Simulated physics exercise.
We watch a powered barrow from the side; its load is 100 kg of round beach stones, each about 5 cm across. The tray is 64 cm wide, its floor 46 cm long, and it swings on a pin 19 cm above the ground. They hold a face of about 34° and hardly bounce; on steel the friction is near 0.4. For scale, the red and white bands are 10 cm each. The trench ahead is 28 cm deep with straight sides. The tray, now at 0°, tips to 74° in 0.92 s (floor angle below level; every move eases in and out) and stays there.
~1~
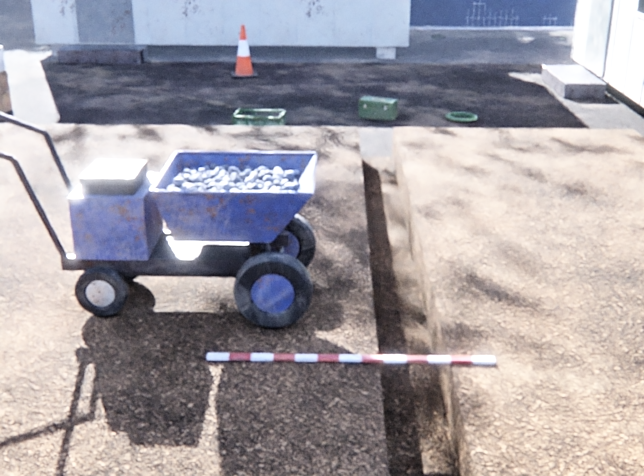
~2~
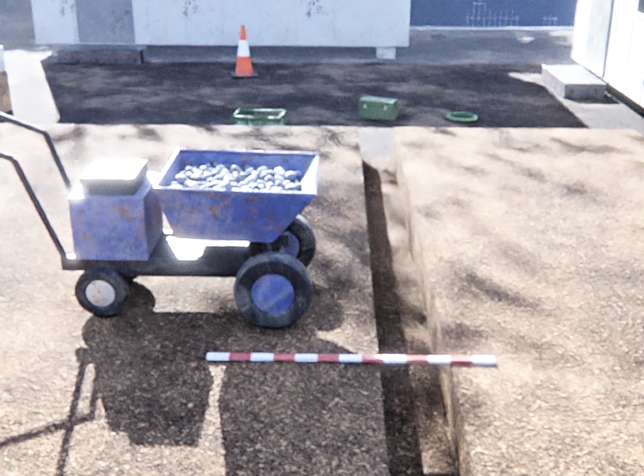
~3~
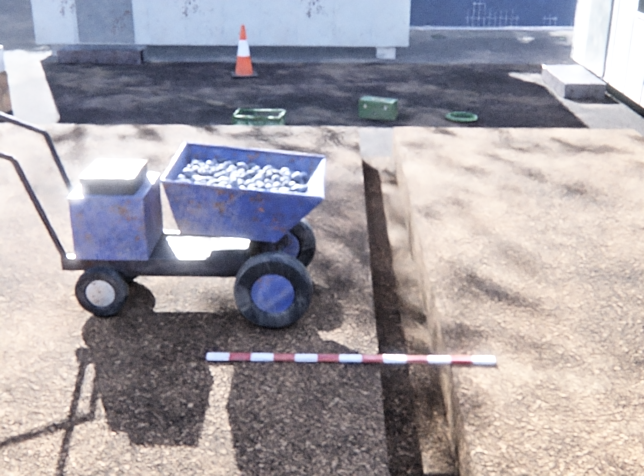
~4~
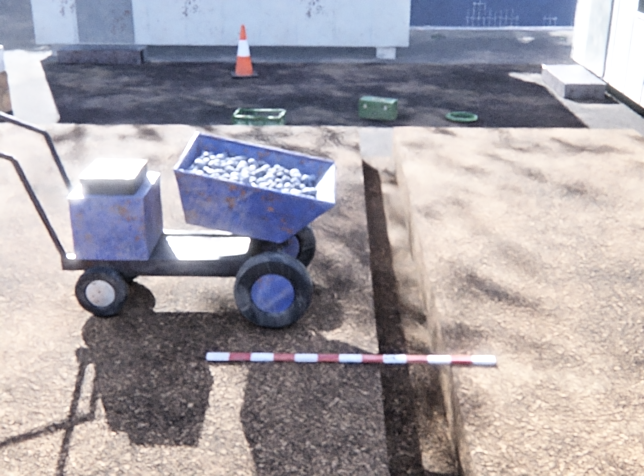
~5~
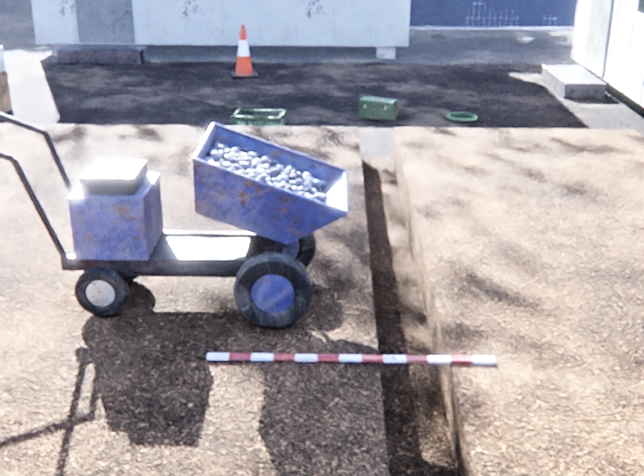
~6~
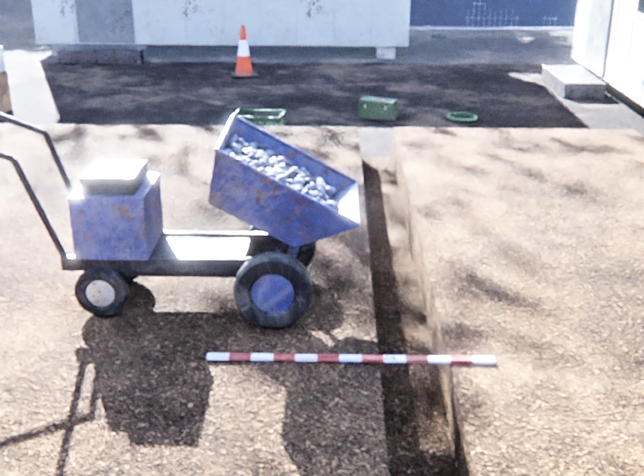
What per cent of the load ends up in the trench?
Some 80 per cent of it.
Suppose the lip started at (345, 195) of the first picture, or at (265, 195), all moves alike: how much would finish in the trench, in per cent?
Near 40 per cent from the first place, 80 from the second.
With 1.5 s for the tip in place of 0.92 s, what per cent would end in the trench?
In that case some 90 per cent.
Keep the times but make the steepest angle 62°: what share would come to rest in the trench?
It would be near 80 per cent.
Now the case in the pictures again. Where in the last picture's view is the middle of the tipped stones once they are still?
Their middle is at about (413, 332).
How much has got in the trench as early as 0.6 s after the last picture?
About 40 per cent by then.
Then, 0.3 s after the last picture the floor is at 62°, 100 % in the tray; the foremost stones are at (385, 255).
Then, 0.6 s after the last picture the floor is at 74°, 51 % in the tray, 42 % in the trench, 7 % past the trench; the foremost stones are at (461, 296).
Then, 1.0 s after the last picture the floor is at 74°, 12 % in the tray, 68 % in the trench, 20 % past the trench; the foremost stones are at (563, 307).
Then, 2.9 s after the last picture the floor is at 74°, 0 % in the tray, 80 % in the trench, 20 % past the trench; the foremost stones are at (643, 317).
